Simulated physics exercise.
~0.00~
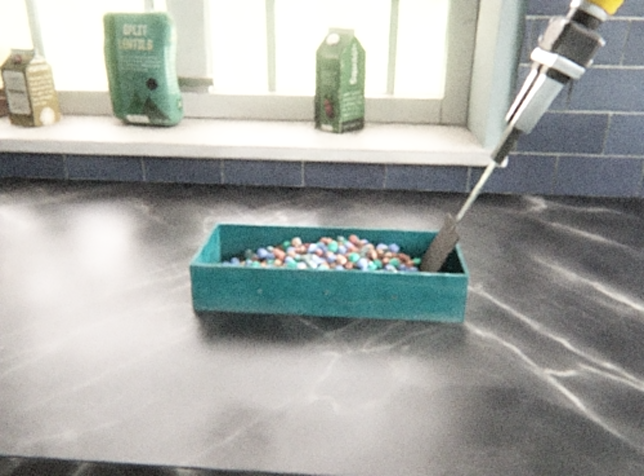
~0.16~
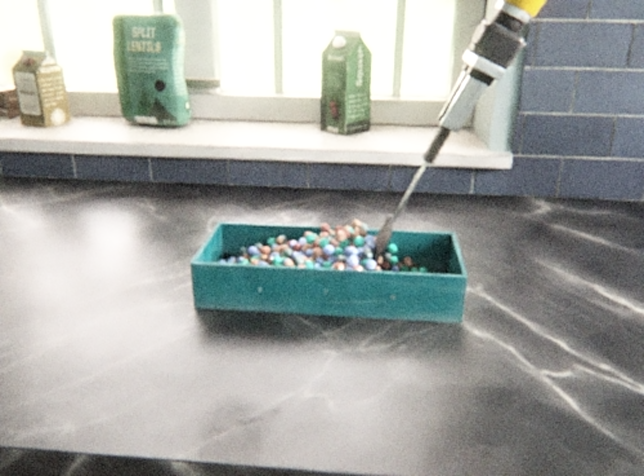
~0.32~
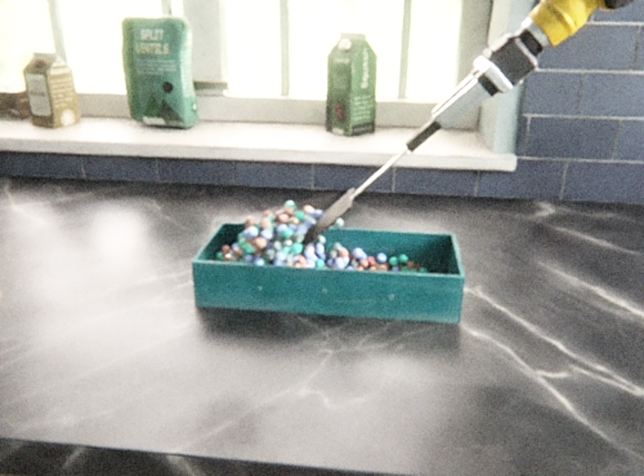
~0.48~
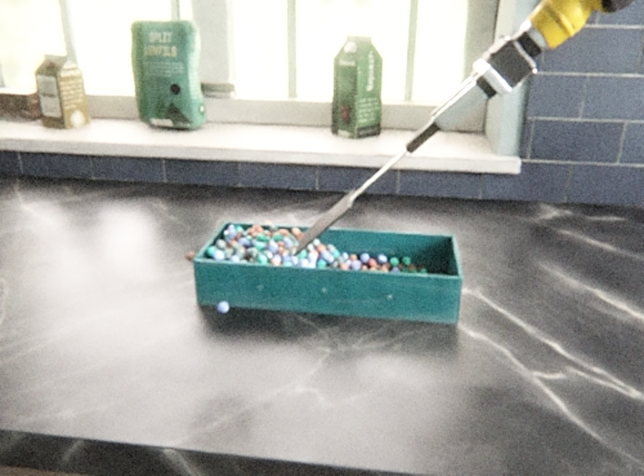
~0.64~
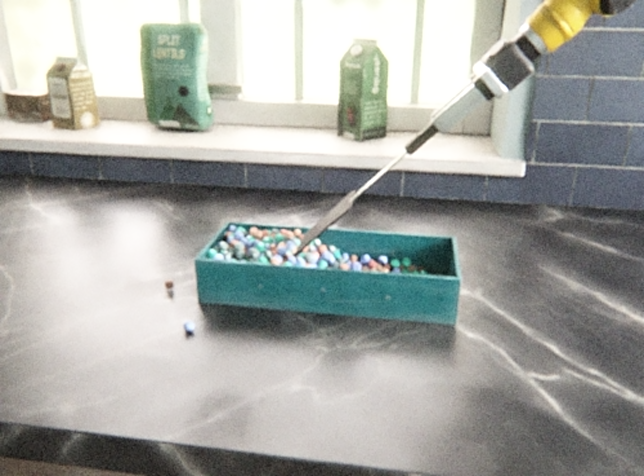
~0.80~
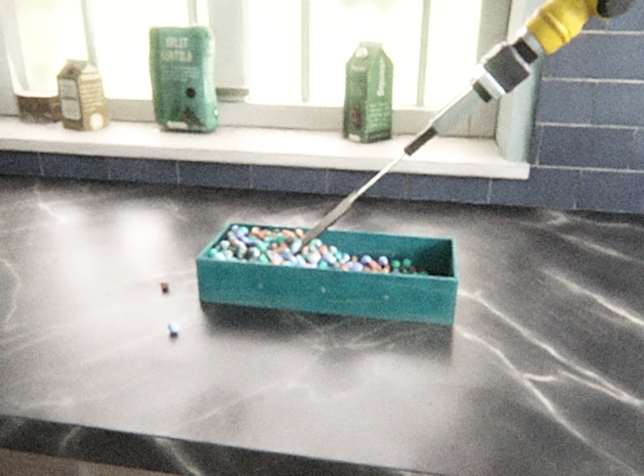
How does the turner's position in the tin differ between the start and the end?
At the start the turner's blade is at the right end of the tin. By the end it rests further left, against the heaped sweets, with the turner leaning over at a lower slant.
Robot-held turner pushing colourful round sweets leftward through a teal tin, then stopping, with two spilled on the dark marbled counter.
